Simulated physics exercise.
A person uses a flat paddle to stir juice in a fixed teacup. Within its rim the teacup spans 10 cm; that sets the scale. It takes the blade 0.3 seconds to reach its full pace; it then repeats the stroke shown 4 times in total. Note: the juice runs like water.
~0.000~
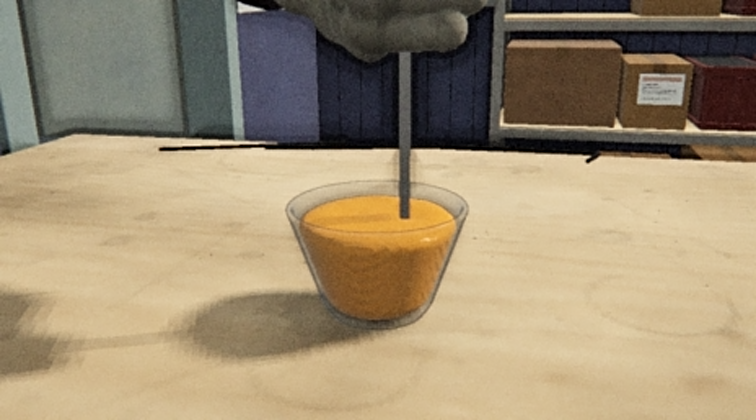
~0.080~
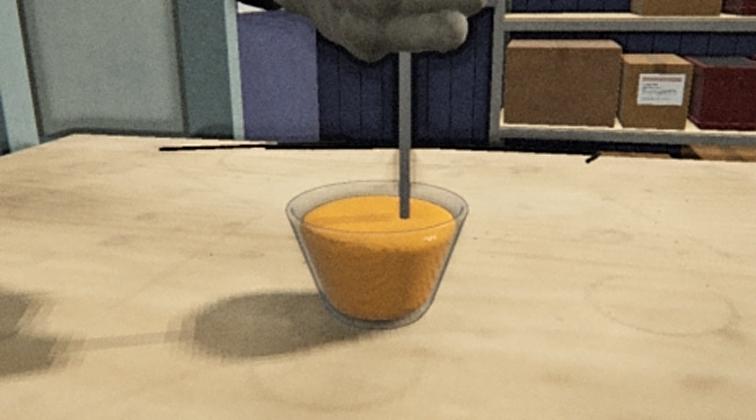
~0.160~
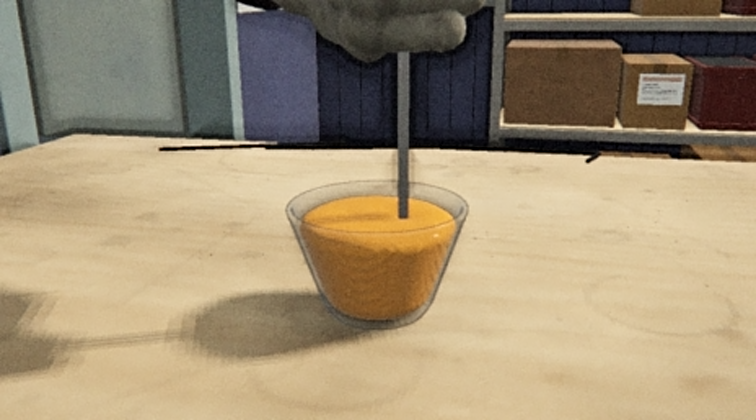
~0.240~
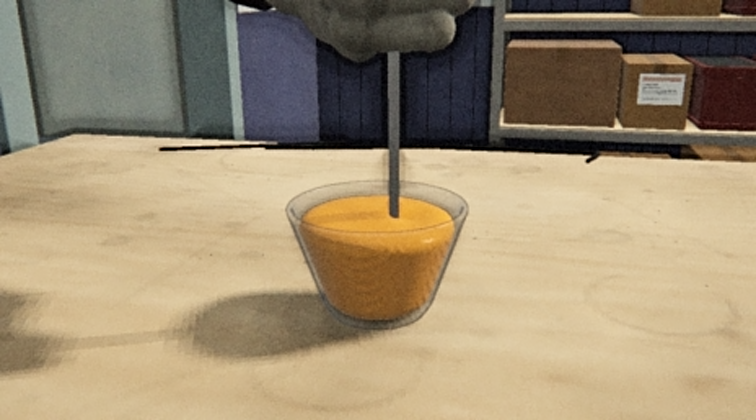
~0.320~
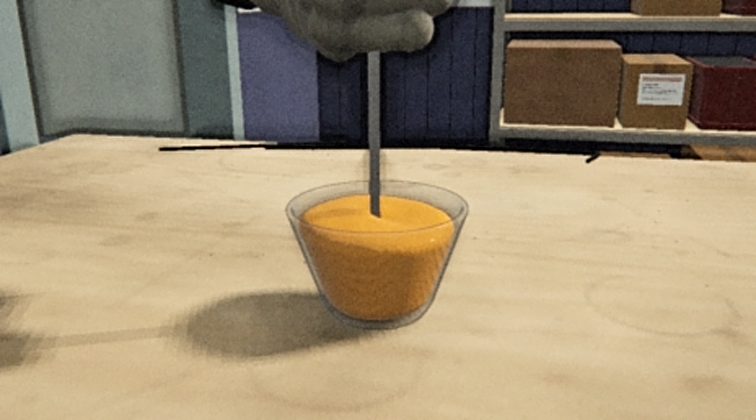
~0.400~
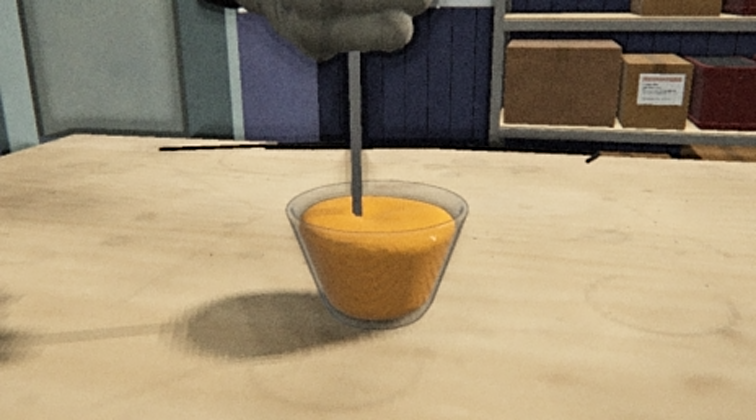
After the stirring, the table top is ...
It is still dry.
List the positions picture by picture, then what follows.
In the first frame, the stem is at (405, 82); the juice meets the walls at (302, 214) and (457, 225); the rim runs from (293, 203) to (466, 214).
In the second frame, the stem is at (405, 82); the juice meets the walls at (303, 213) and (457, 224).
In the third frame, the stem is at (404, 82); the juice meets the walls at (301, 213) and (457, 224).
In the fourth frame, the stem is at (394, 82); the juice meets the walls at (302, 212) and (455, 225).
In the fifth frame, the stem is at (374, 82); the juice meets the walls at (302, 211) and (454, 226).
In the sixth frame, the stem is at (355, 81); the juice meets the walls at (302, 210) and (455, 223).
By 1.04 s 0 ml is over the rim.
By 1.68 s 0 ml is over the rim.
By 2.33 s 0 ml is over the rim.
By 2.97 s 0 ml is over the rim.
At rest 0 ml is over the rim.
